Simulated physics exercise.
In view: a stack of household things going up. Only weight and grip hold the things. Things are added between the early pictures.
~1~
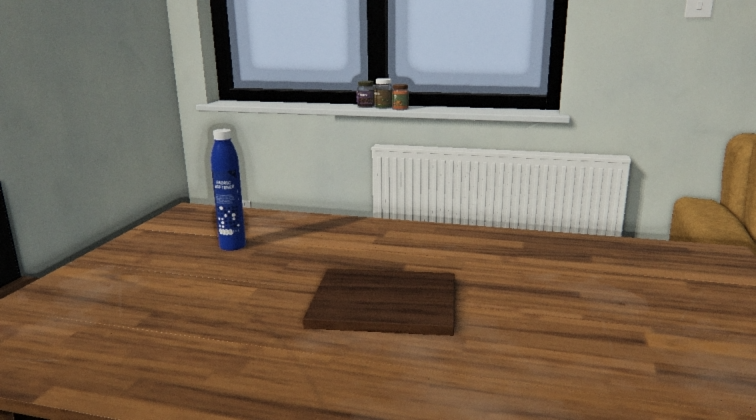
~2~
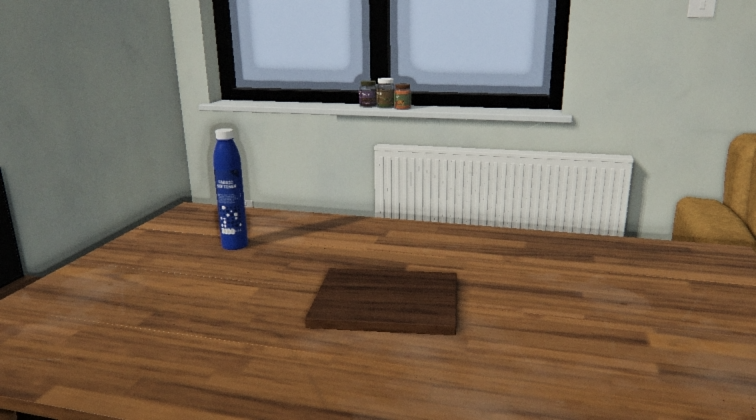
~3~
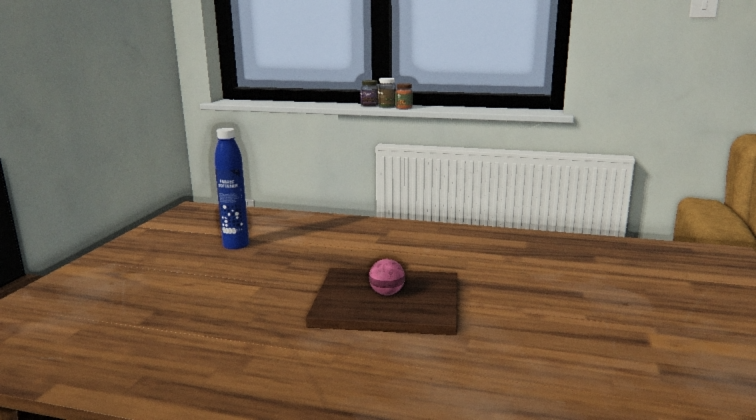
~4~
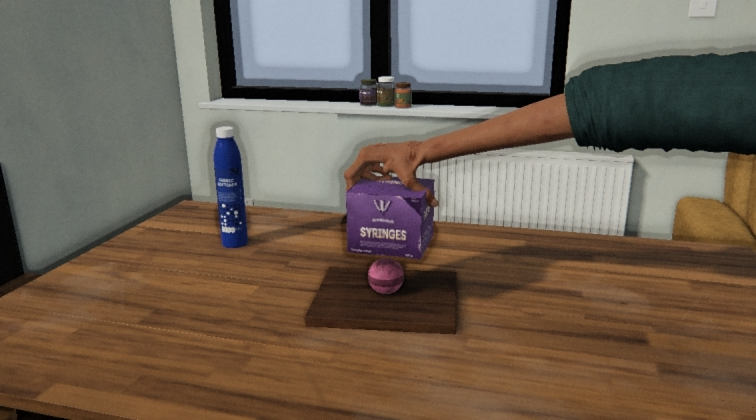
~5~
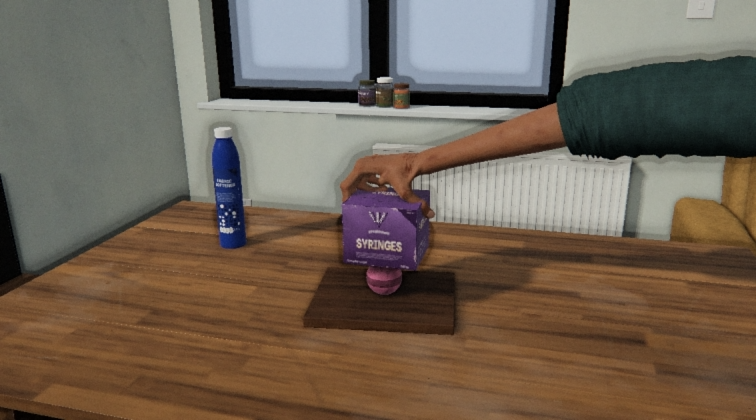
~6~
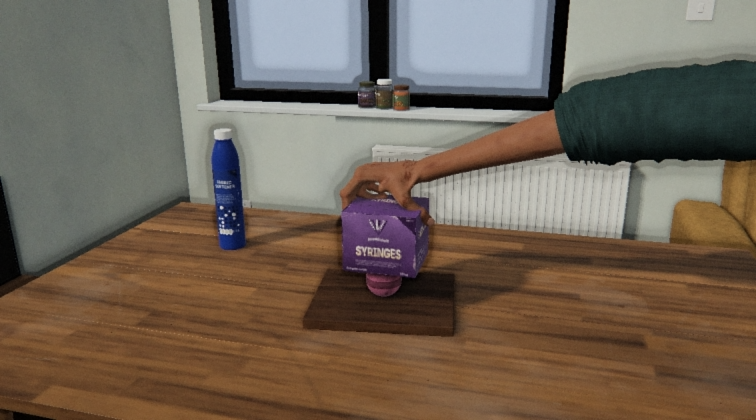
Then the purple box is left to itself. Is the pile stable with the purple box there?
It comes apart.
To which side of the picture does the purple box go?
To the right.
Then, 0.60 s on from there, purple box now fallen.
Then, 0.80 s on from there, things are still on the move.
In the end, fallen, purple box; the other 3 unmoved. At the end, from the last picture's camera, purple box near (524, 291). The pile gives way.
